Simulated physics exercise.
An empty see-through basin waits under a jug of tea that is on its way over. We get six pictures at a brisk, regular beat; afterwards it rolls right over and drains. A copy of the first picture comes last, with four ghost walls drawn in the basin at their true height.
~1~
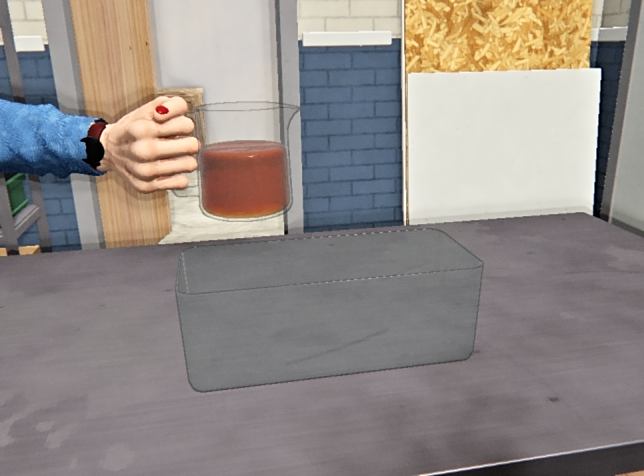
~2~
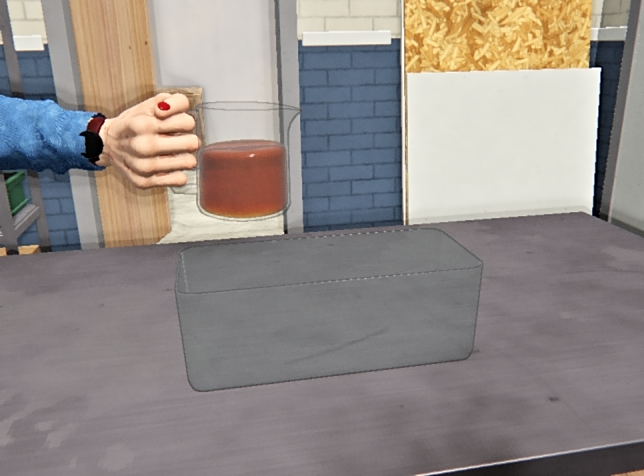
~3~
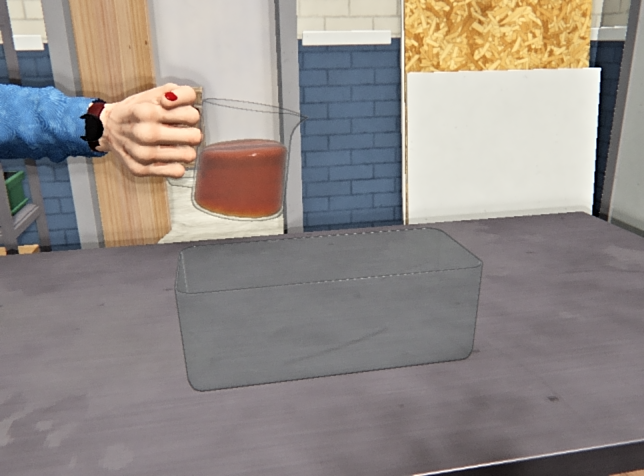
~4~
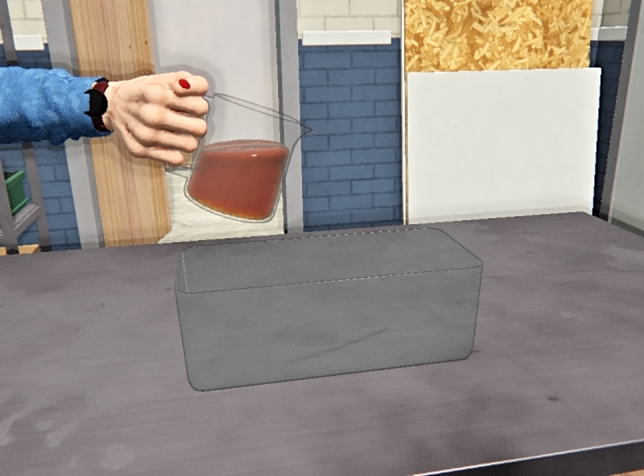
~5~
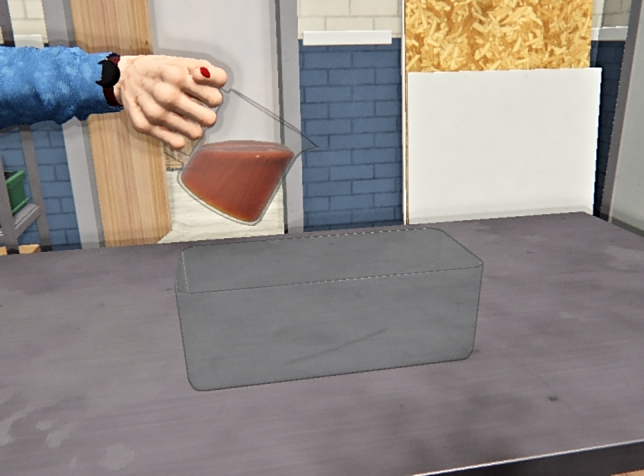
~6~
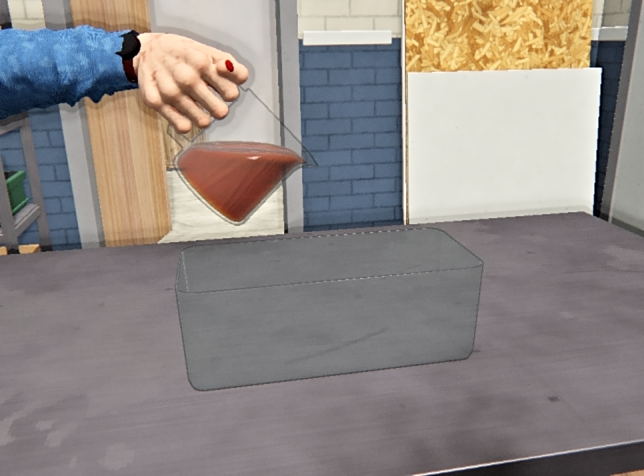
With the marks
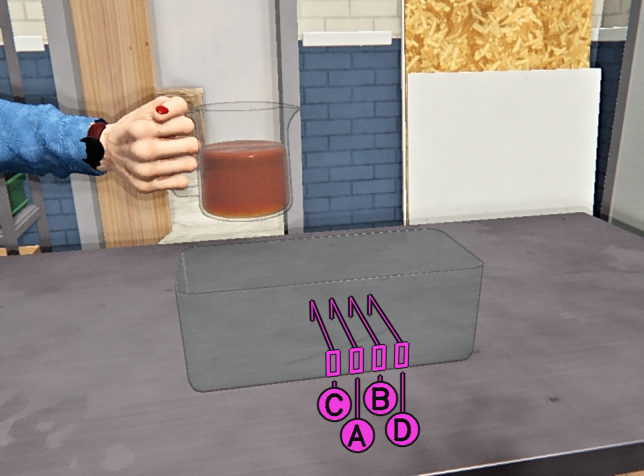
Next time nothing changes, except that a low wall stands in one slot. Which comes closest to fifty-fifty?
B.
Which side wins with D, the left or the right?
More ends on the left.
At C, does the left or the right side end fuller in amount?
The right side.
In magenta, A at (357, 379); B at (380, 376); C at (334, 382); D at (402, 373).
With A, about 16 % ends left of the wall and 81 % right of it; 4 % is lost outside.
With B, about 55 % ends left of the wall and 42 % right of it; 3 % is lost outside.
With C, about 10 % ends left of the wall and 87 % right of it; 3 % is lost outside.
With D, about 86 % ends left of the wall and 10 % right of it; 4 % is lost outside.
